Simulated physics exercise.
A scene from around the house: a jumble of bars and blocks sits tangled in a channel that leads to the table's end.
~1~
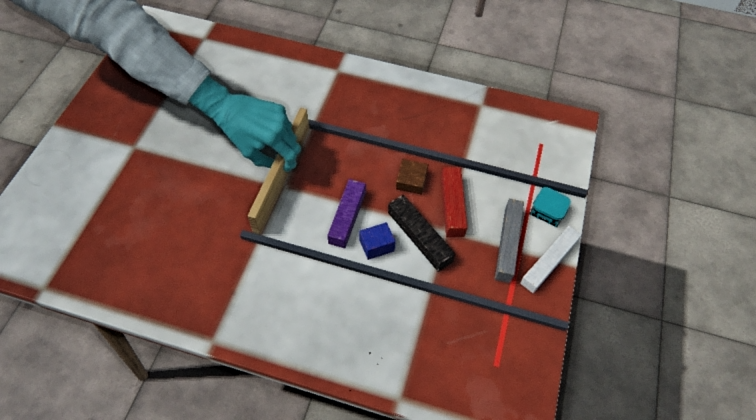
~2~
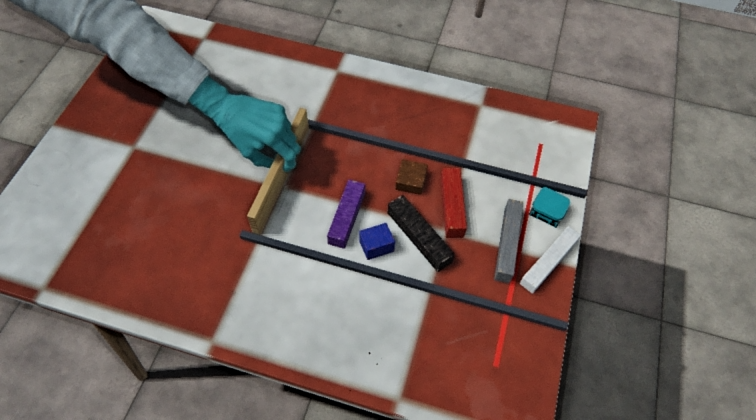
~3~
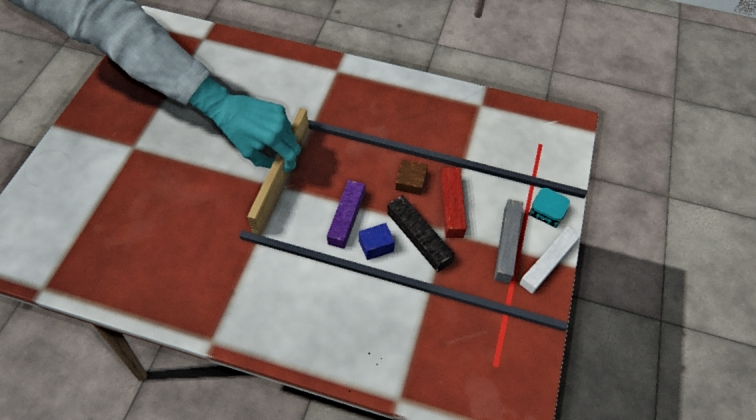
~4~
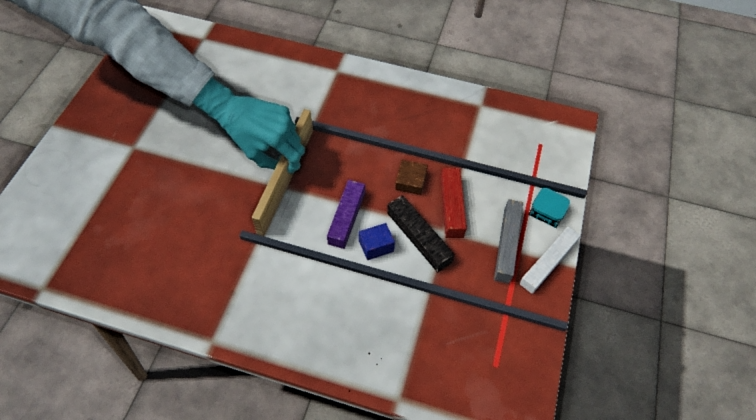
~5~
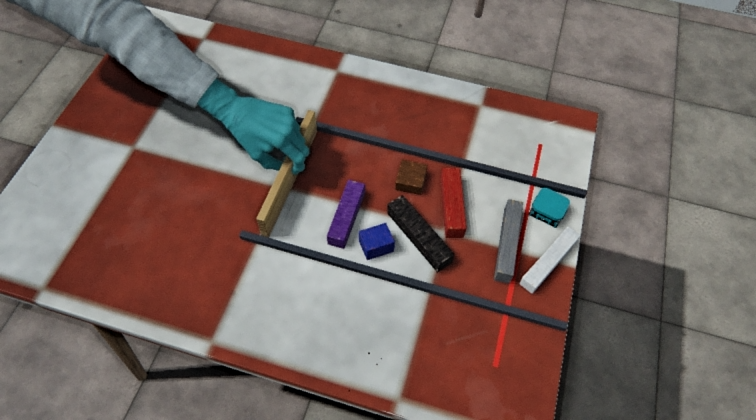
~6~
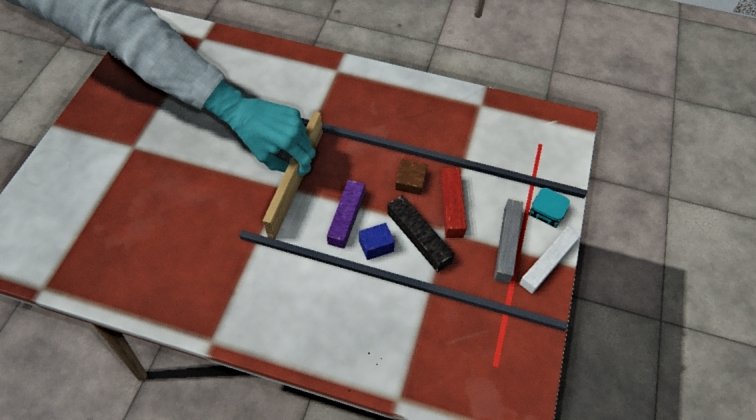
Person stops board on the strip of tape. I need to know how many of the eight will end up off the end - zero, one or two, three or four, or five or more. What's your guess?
The board is going to sweep off three, or four.
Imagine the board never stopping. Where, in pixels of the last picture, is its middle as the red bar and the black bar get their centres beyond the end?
Around (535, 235), then around (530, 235).
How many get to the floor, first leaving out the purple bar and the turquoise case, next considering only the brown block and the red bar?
The first removal gives 1, the second gives 1.
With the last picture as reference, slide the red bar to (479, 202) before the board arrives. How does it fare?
From that start it hangs on.
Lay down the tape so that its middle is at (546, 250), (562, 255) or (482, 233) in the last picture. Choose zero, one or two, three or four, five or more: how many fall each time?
Taken in the order given: Five or over, 5 or more, no fall at all.
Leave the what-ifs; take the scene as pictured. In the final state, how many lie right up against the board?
The number is 2.
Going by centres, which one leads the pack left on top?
Black bar.
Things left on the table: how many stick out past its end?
2.
A little later, none off yet; white bar at rest near (551, 259); turquoise case at rest near (549, 208); grey bar at rest near (509, 240).
Next, none off yet; white bar shifted a little near (574, 266); turquoise case shifted about its own width near (578, 206); grey bar shifted a little near (557, 244).
When it is over, the number that fall off is three or four; down, grey bar, turquoise case and white bar.
